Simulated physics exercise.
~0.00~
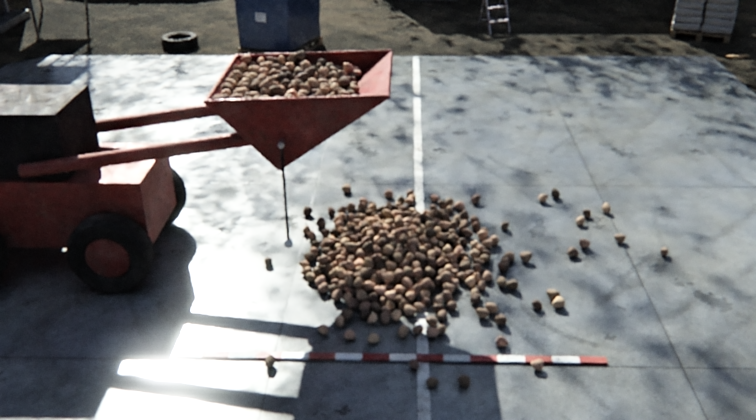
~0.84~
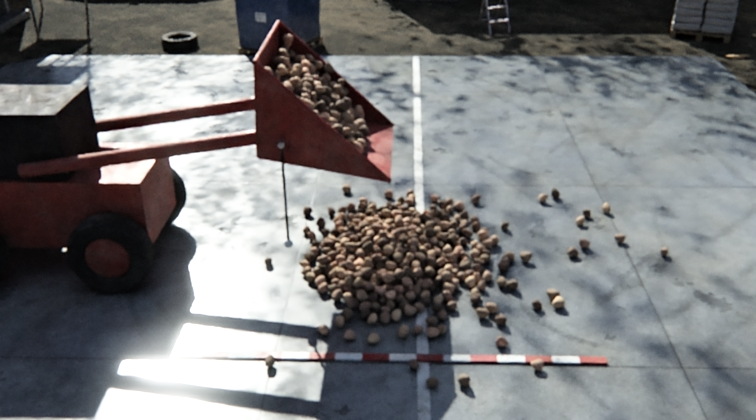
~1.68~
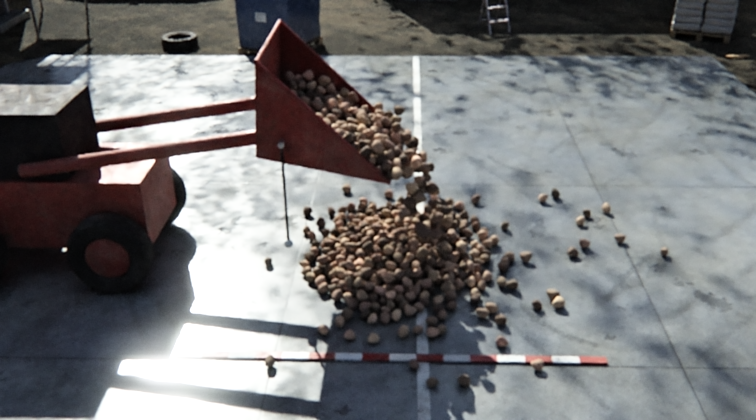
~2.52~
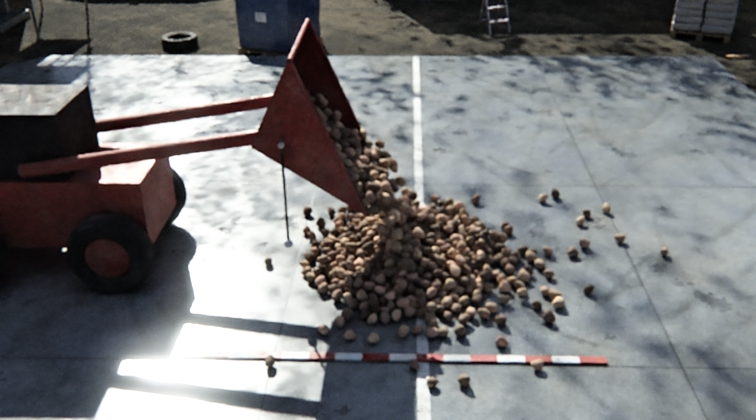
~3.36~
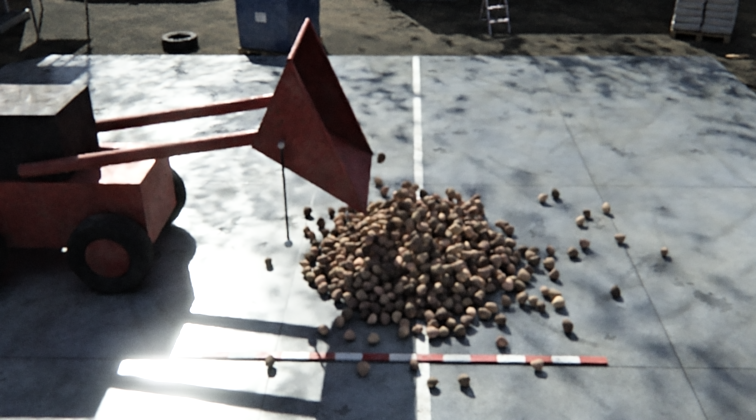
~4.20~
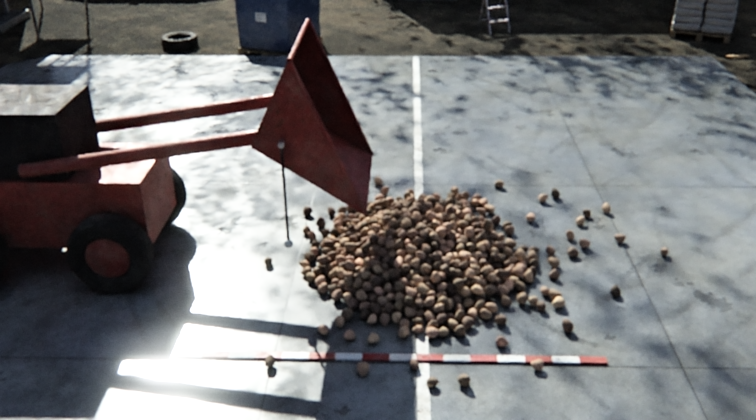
A red loader's raised bucket, full of brown stones, tipped forward to the right and then tilted further, pouring its whole load onto the loose heap below; the stones spread across the white line, leaving a bigger pile beneath the emptied, still-tilted bucket.
